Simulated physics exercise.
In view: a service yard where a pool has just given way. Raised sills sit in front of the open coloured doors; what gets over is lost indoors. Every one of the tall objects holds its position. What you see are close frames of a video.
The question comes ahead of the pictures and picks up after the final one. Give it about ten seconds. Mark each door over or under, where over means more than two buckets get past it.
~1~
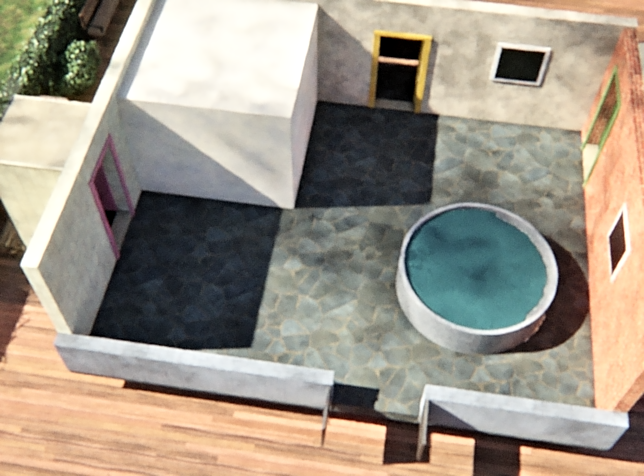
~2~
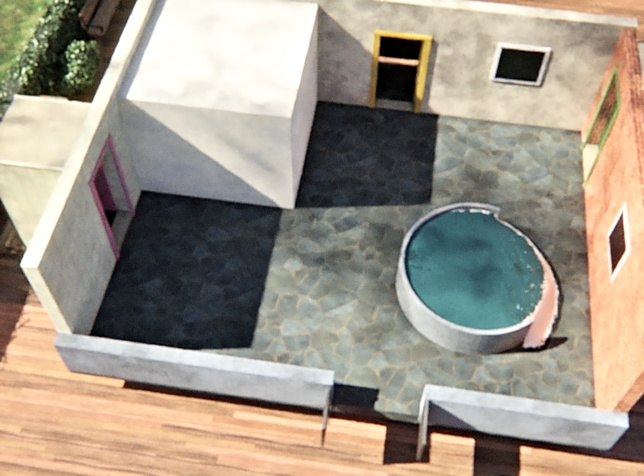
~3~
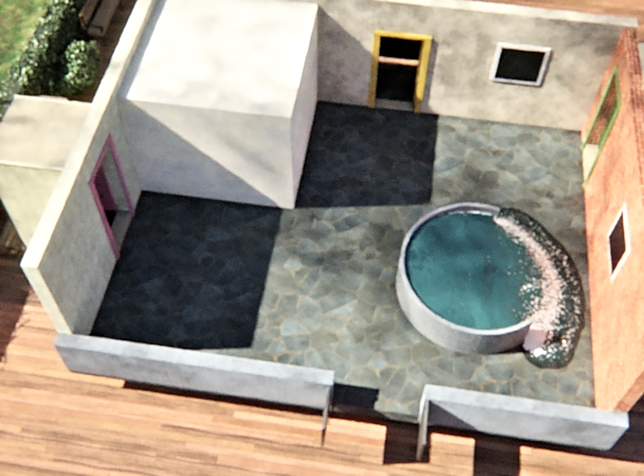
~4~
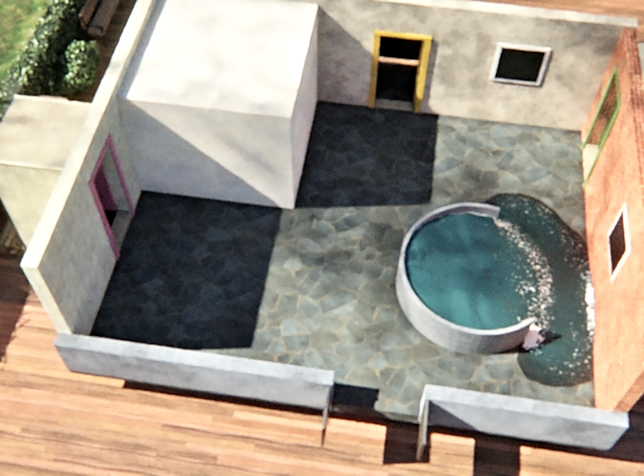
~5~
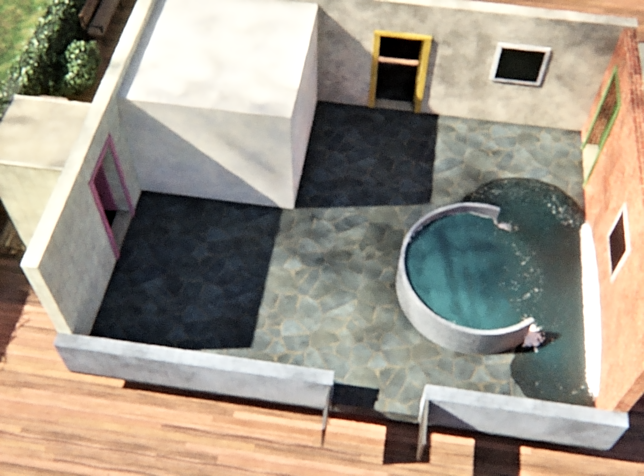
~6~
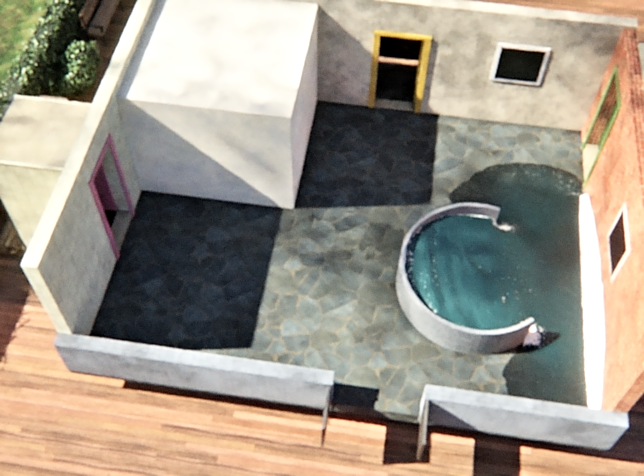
Pink door - under; green door - under; yellow door - over.
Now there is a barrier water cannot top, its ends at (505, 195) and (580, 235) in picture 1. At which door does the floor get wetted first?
Answer: The green door.
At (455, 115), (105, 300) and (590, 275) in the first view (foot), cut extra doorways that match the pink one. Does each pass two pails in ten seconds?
The three come out short, short and over.
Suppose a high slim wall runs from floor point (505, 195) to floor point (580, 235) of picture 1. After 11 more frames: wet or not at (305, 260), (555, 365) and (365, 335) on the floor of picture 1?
Outcome per location, in sequence: Unsoaked, soaking, unsoaked.
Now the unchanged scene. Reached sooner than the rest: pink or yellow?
It would be the yellow-painted one.
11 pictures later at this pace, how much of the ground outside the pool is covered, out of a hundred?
Around 25 percent of it.
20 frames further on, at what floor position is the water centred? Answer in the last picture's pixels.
The water's middle lies around (497, 253).
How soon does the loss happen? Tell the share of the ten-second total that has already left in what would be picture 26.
I'd estimate close to 5 per cent.
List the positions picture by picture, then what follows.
The round pool at (477, 267) is whole and still, in the first picture.
The front is at (528, 348), out from the gap at (543, 274), in the second picture.
The front is at a hidden place, out from the gap at (543, 276), in the third picture.
Water pours out at (542, 277) and has run to (571, 382), in the fourth picture.
Water pours out at (542, 277) and has run to (596, 401), in the fifth picture.
Water pours out at (542, 277) and has run to a hidden place, in the sixth picture.
A moment on, water covers 20 % of the floor; the pink door not reached, the green door wet at the sill, nothing in, the yellow door not reached.
Next, water covers 25 % of the floor; the pink door not reached, the green door wet at the sill, nothing in, the yellow door not reached.
Then, water covers 55 % of the floor; the pink door not reached, the green door wet at the sill, nothing in, the yellow door under two buckets in.
Later, water covers 95 % of the floor; the pink door wet at the sill, nothing in, the green door under two buckets in, the yellow door over two buckets in.
In the end, water covers 100 % of the floor; the pink door wet at the sill, nothing in, the green door under two buckets in, the yellow door over two buckets in.
